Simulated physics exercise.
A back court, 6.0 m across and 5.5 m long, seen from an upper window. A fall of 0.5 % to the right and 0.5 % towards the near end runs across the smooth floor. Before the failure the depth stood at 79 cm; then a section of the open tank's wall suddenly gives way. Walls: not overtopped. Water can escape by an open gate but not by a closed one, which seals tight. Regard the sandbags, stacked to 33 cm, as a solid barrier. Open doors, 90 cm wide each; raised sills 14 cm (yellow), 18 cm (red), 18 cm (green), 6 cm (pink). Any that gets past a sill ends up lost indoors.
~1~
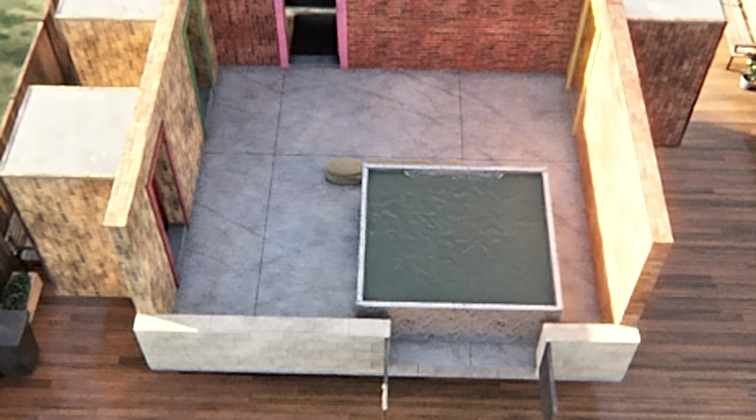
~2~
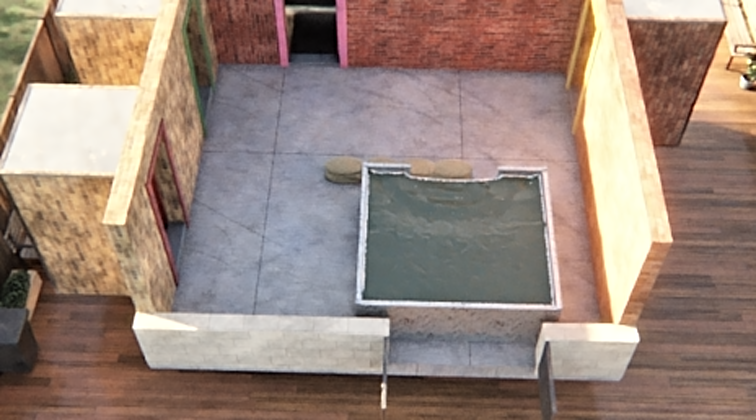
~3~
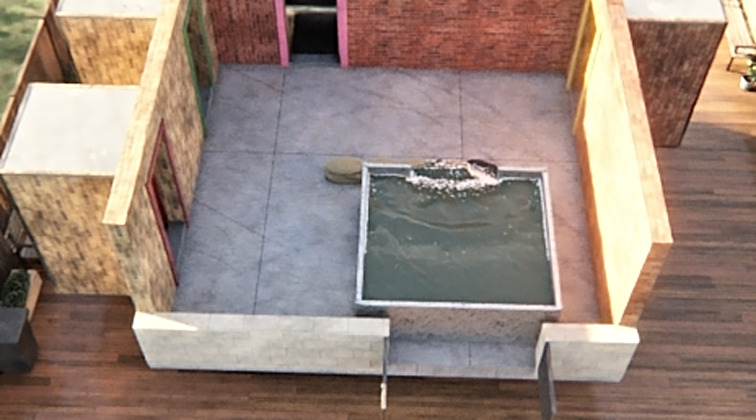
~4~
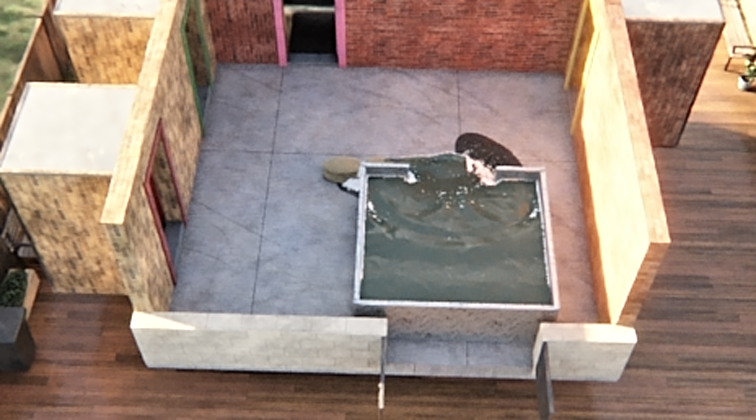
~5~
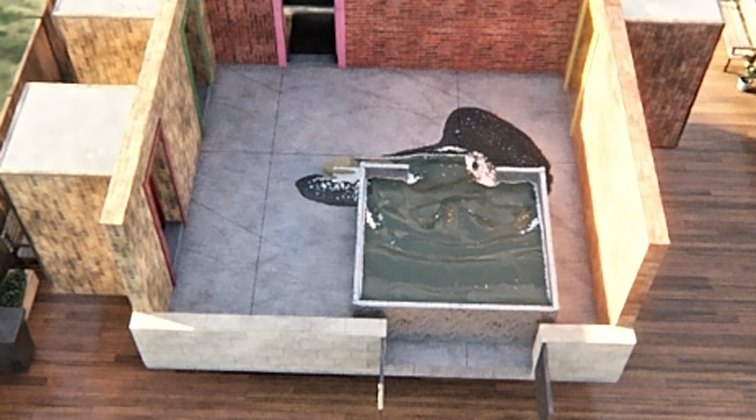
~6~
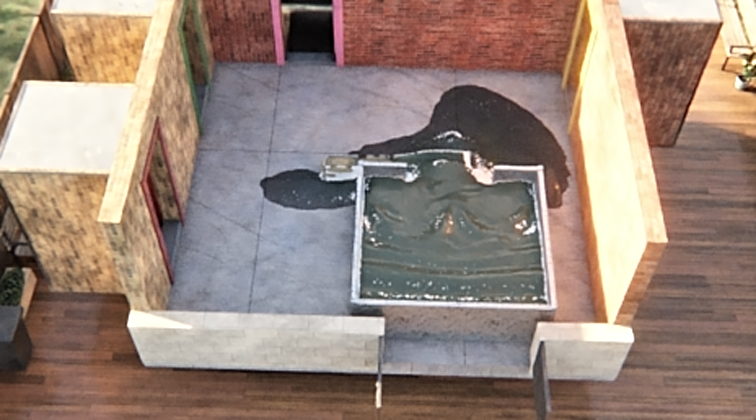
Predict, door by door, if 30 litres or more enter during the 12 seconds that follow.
In the end at the yellow door the limit will be broken, at the red door the limit will hold, at the green door the limit will hold, at the pink door the limit will be broken.
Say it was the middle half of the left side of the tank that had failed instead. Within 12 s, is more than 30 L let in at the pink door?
Pink: Exceeds.
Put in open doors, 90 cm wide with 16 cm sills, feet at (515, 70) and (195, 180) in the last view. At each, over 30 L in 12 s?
In that order: Over, not over.
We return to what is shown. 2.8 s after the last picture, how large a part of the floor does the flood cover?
Wet share: Near 75 percent.
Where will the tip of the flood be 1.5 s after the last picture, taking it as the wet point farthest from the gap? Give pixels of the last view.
Point: Roughly (162, 338).
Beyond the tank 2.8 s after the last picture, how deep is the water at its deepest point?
Roughly 44 cm.
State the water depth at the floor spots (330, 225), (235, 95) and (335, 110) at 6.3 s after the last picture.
Spot one 6 cm, spot two 14 cm, spot three 4 cm.
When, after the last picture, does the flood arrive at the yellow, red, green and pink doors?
So, yellow at 0.2 s, then red at 0.7 s, green at 1.6 s, and pink at 1.3 s.
Then, 0.7 s after the last picture water covers 50 % of the floor and is deepest (62 cm) near (436, 193); yellow door 22 cm at the sill, 0 L in, red door not reached, green door not reached, pink door not reached.
Then, 1.5 s after the last picture water covers 65 % of the floor and is deepest (51 cm) near (436, 193); yellow door 26 cm at the sill, 25 L in, red door 15 cm at the sill, 0 L in, green door not reached, pink door 8 cm at the sill, 0 L in.
Then, 2.8 s after the last picture water covers 75 % of the floor and is deepest (44 cm) near (448, 193); yellow door 22 cm at the sill, 107 L in, red door 13 cm at the sill, 0 L in, green door 4 cm at the sill, 0 L in, pink door 7 cm at the sill, 5 L in.
Then, 6.3 s after the last picture water covers 95 % of the floor and is deepest (28 cm) near (436, 193); yellow door 17 cm at the sill, 162 L in, red door 12 cm at the sill, 0 L in, green door 15 cm at the sill, 0 L in, pink door 9 cm at the sill, 9 L in.
Then, 11.3 s after the last picture water covers 95 % of the floor and is deepest (19 cm) near (293, 343); yellow door 15 cm at the sill, 167 L in, red door 13 cm at the sill, 1 L in, green door 14 cm at the sill, 0 L in, pink door 12 cm at the sill, 76 L in.
